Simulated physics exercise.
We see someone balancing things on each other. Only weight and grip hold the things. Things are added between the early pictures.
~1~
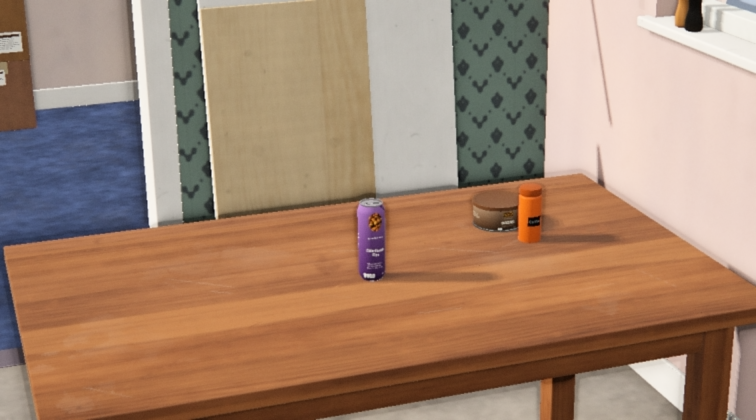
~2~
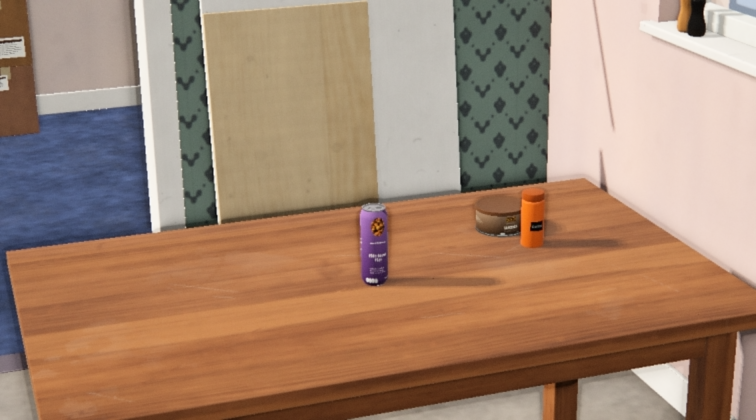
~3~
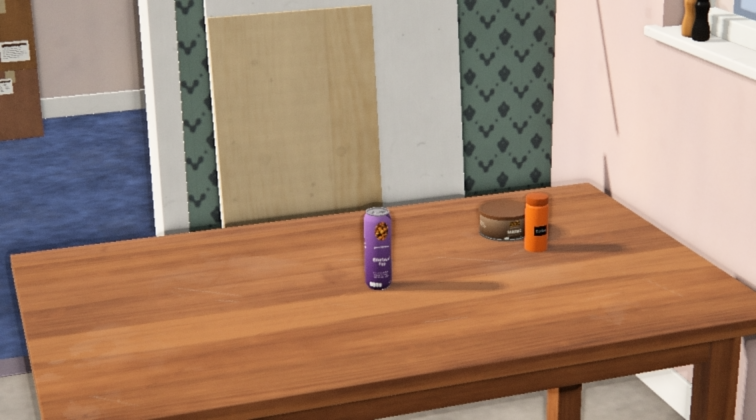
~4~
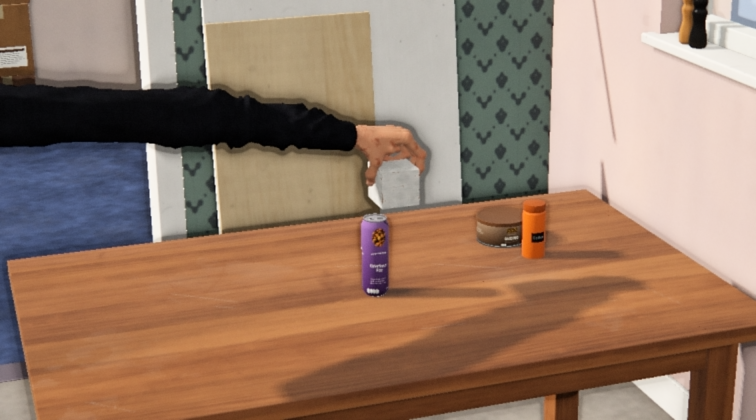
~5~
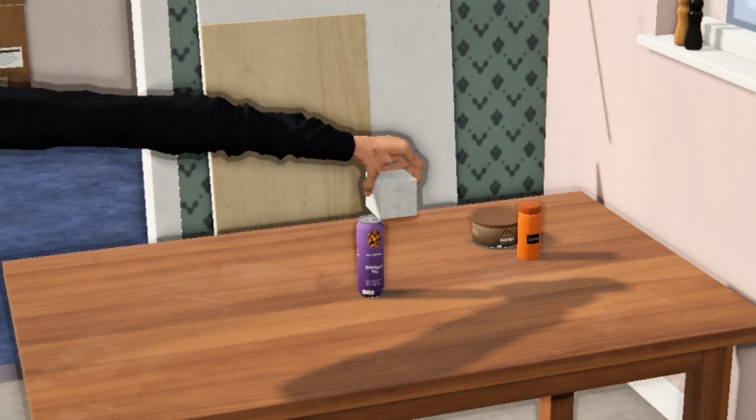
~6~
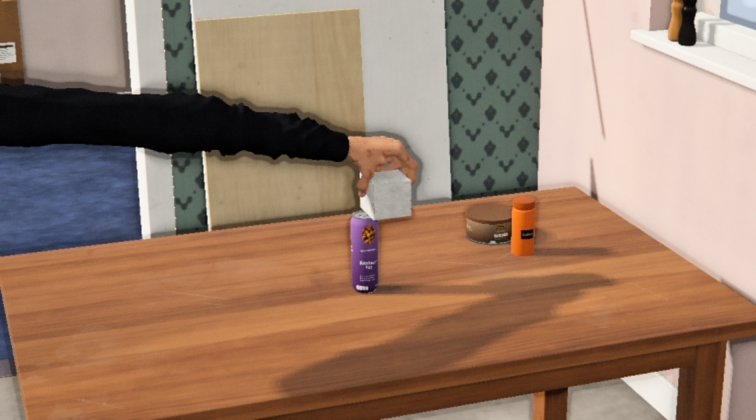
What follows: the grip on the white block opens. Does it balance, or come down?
It gives way.
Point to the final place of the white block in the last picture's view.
Near (400, 267).
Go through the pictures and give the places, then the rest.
The last thing is not in view yet; purple can (372, 240), in the first picture.
The last thing is not in view yet; brown tub (501, 216), in the second picture.
The last thing is not in view yet; orange shaker (537, 222), in the third picture.
Coming down; white block (394, 183); purple can (375, 255), in the fourth picture.
Coming down; white block (391, 193); brown tub (497, 229), in the fifth picture.
In place under the hand; white block (385, 194); orange shaker (523, 226), in the sixth picture.
Then, 0.30 s on from there, white block now fallen.
Then, 0.50 s on from there, things are still on the move.
In the end, fallen, white block; the other 3 unmoved. At the end, from the last picture's camera, white block near (400, 267). The pile loses its balance.
